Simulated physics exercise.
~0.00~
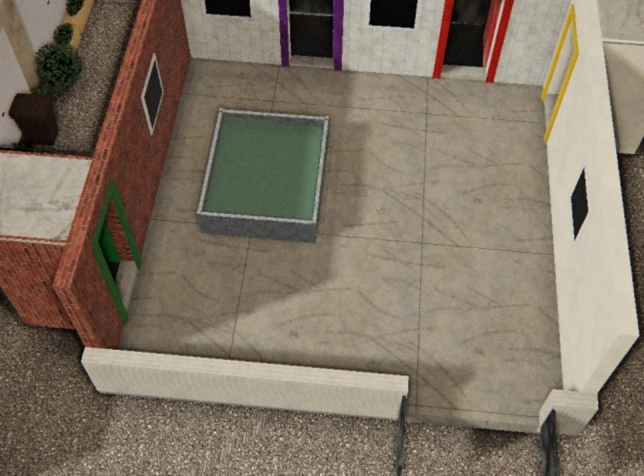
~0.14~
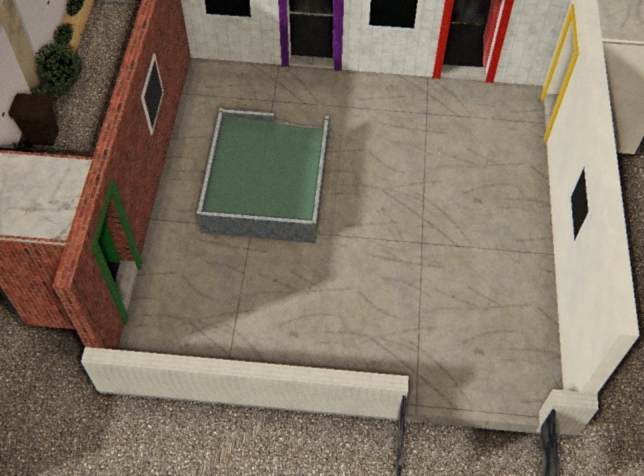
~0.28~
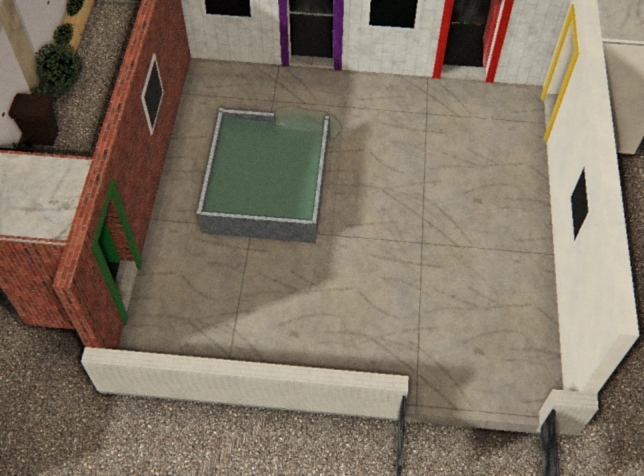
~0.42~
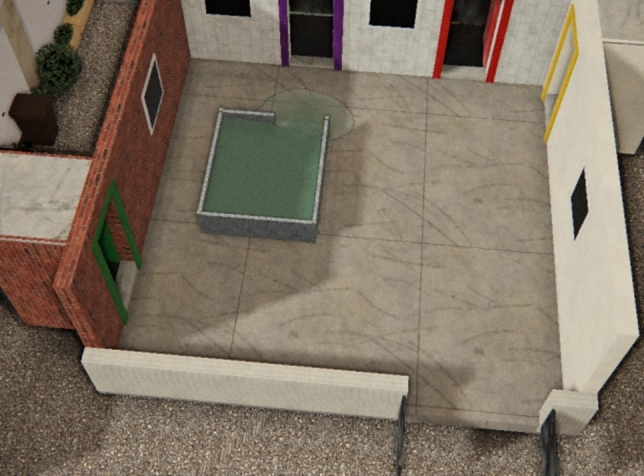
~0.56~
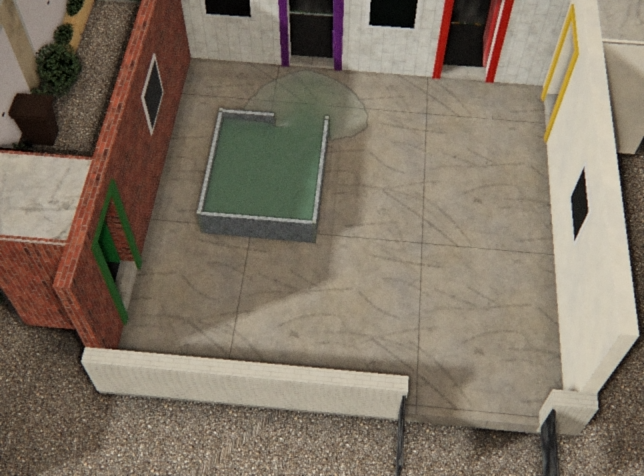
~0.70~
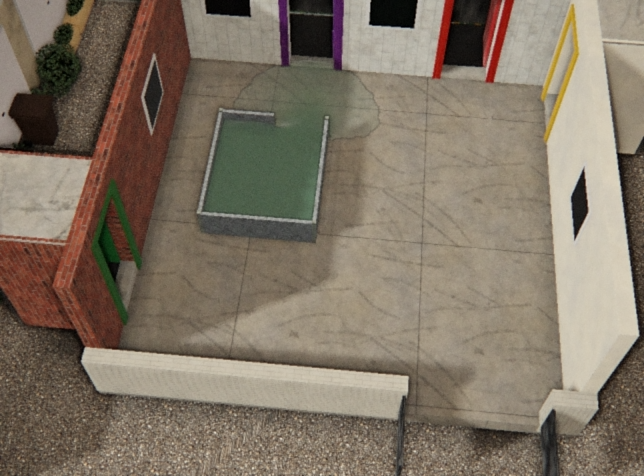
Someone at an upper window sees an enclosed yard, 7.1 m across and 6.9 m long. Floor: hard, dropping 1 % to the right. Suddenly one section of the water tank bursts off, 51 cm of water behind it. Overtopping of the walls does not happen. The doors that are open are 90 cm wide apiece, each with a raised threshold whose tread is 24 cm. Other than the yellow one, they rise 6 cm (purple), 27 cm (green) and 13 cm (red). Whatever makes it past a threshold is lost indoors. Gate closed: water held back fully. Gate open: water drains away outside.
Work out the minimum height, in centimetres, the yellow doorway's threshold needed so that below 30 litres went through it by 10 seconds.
The minimum is roughly 10.5 cm.
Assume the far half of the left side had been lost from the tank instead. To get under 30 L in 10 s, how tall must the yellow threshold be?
The answer is some 7.0 cm.
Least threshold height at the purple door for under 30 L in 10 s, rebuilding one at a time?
For purple: Close to 24 cm.
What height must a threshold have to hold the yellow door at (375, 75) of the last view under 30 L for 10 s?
Minimum: About 15 cm.
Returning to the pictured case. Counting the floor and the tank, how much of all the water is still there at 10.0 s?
Roughly 74 per cent of the water.
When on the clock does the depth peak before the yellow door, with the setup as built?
Peak: Close to 3.6 s.
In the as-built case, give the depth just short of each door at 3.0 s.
Lab note, depth in cm: Purple 20; yellow 15; green 0; red 7.
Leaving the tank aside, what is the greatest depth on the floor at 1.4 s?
Max depth: Near 28 cm.
After 1.4 s water covers 10 % of the floor, deepest (28 cm) near (307, 131); it has not reached the yellow door.
After 3.0 s water covers 25 % of the floor, deepest (22 cm) near (324, 70); 15 cm at the yellow door, 0 litres in over its 23 cm threshold.
After 10.0 s water covers 70 % of the floor, deepest (10 cm) near (324, 70); 9 cm at the yellow door, 0 litres in over its 23 cm threshold.
At the yellow door as built, the water arrived by 2.6 s and peaked near 17 cm at 3.6 s.
With a threshold of 9 cm, 56 litres would have come in within the 10 s; with 12.5 cm, 14 litres. So under 30 litres takes about 10.5 cm.
